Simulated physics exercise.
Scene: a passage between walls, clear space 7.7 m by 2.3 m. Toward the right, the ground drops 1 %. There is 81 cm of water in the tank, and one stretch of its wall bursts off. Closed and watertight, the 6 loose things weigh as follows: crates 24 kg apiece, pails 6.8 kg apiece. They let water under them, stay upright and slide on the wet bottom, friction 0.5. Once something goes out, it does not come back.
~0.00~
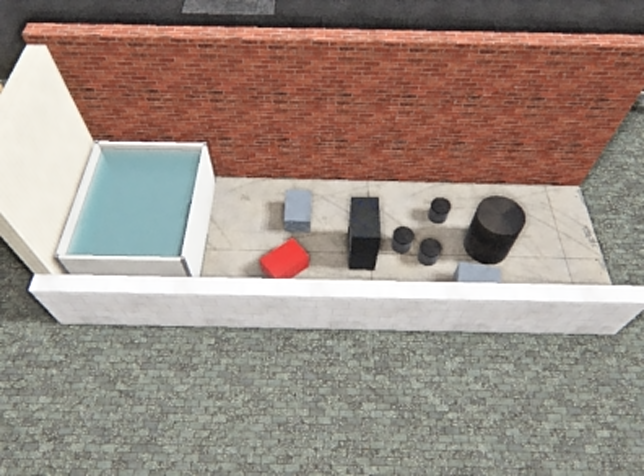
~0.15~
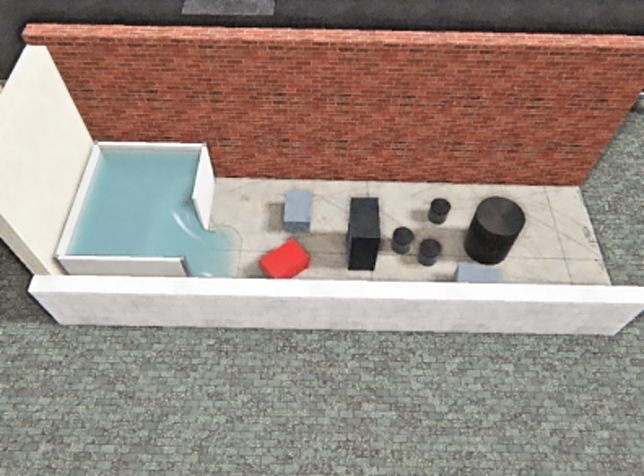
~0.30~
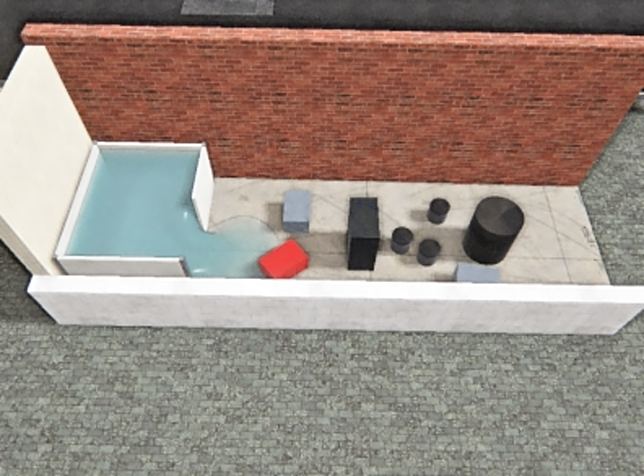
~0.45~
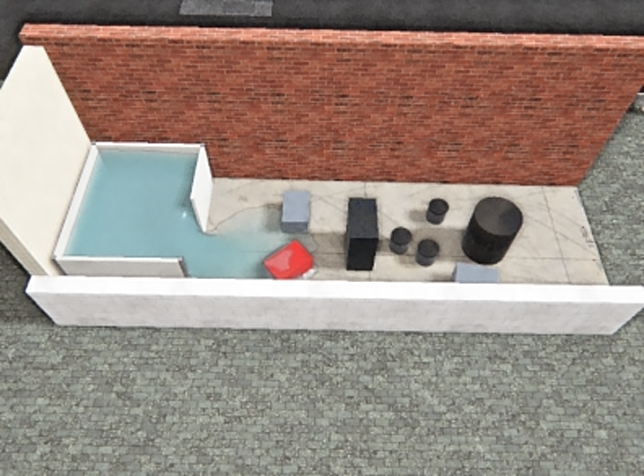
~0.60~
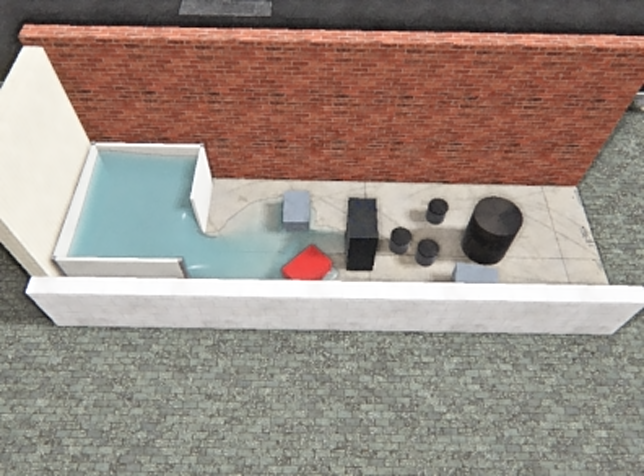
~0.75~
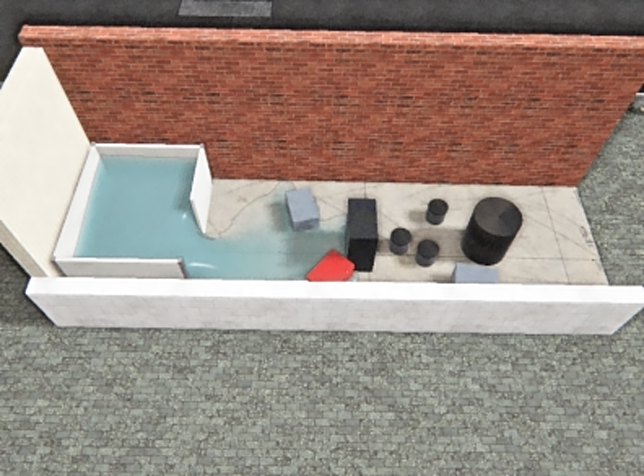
In a walled passage, water bursts from a tank and pushes a red crate right.
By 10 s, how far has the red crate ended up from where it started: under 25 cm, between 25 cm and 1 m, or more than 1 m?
Between 25 cm and 1 m.
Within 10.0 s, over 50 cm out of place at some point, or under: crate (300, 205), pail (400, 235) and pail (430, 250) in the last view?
In sequence: Exceeds it / falls below it / falls below it.
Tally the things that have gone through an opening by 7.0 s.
That makes 3 by then.
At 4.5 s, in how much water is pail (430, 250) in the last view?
I'd say some 13 cm.
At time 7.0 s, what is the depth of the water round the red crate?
Somewhere close to 12 cm.
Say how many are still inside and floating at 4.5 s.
I'd say 2 of them.
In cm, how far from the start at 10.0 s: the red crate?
80 cm.
After 2.0 s the red crate is near (332, 266), 0.7 m from its start, afloat; 0 of 6 are out; 2 afloat.
After 4.5 s the red crate is near (331, 269), 0.7 m from its start, afloat; 3 of 6 are out; 2 afloat.
After 7.0 s the red crate is near (331, 271), 0.7 m from its start, aground; 3 of 6 are out; 0 afloat.
After 10.0 s the red crate is near (331, 272), 0.7 m from its start, aground; 3 of 6 are out; 0 afloat.
